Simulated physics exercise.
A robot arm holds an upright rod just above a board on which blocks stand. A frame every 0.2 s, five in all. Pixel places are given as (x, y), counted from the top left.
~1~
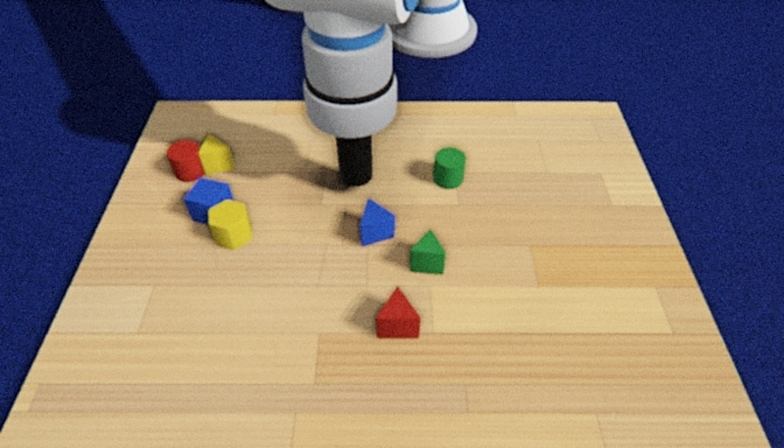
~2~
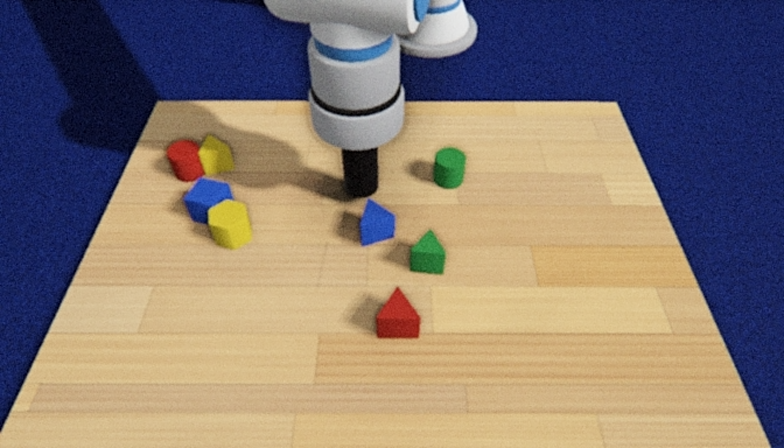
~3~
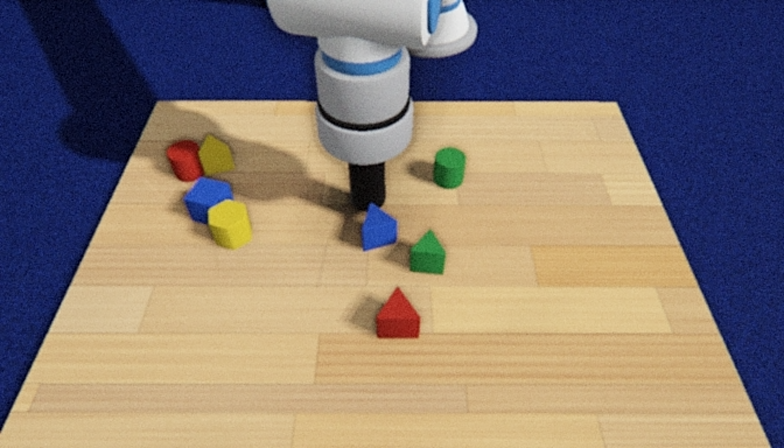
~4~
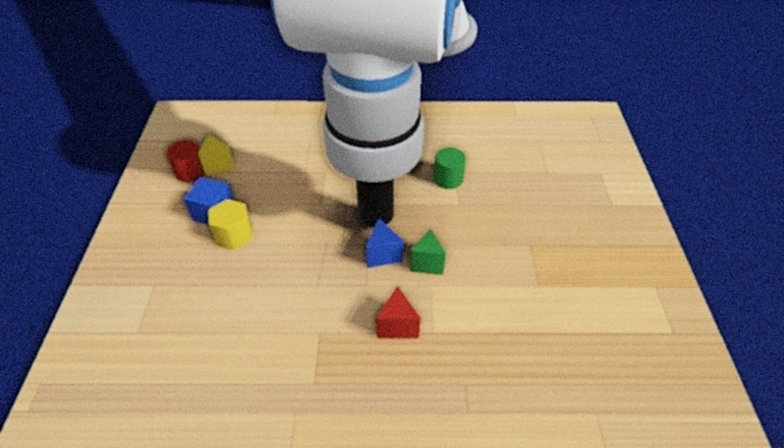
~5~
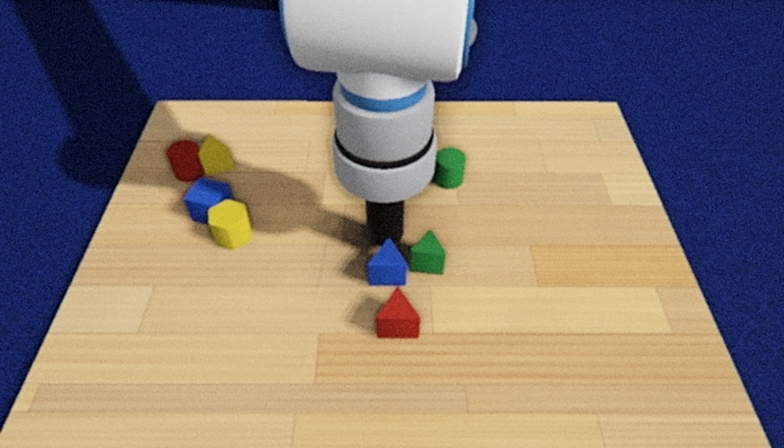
A robot arm holding a dark upright rod moves toward the viewer over a wooden board scattered with colourful blocks. The rod meets the blue three-sided block and pushes it a short way forward and slightly right, turning it, until it sits beside the green three-sided block, behind the red one.
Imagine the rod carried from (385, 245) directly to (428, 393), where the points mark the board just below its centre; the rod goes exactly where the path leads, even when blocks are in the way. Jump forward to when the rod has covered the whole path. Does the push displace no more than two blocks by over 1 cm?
Yes - that is the case.
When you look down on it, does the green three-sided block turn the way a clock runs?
That would be a no.
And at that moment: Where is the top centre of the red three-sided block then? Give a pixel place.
Somewhere near (385, 369).
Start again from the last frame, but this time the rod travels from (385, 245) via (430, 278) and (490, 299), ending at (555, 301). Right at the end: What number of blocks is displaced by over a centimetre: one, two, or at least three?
It moves two blocks.
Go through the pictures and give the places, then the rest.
Rod's lower end (356, 176); blue three-sided block (375, 212); red three-sided block (398, 307); green three-sided block (429, 244), in the first frame.
Rod (362, 186); blocks still, in the second frame.
Rod (368, 199); blue three-sided block (377, 217), in the third frame.
Rod (376, 215); blue three-sided block (383, 235), in the fourth frame.
Rod (385, 233); blue three-sided block (388, 255); red three-sided block (398, 307); green three-sided block (429, 244), in the fifth frame.
What follows on the original path. One third of the way, rod (398, 276); blue three-sided block (388, 297), turned 45° clockwise; red three-sided block (394, 333), turned 25° anticlockwise; green three-sided block (430, 246), turned 20° anticlockwise.
Two thirds of the way, rod (413, 327); blue three-sided block (379, 327), turned 120° clockwise; red three-sided block (383, 351), turned 55° anticlockwise; green three-sided block (430, 246), turned 20° anticlockwise.
At the end, rod (429, 383); blue three-sided block (378, 329), turned 130° clockwise; red three-sided block (385, 369); green three-sided block (430, 246), turned 20° anticlockwise.
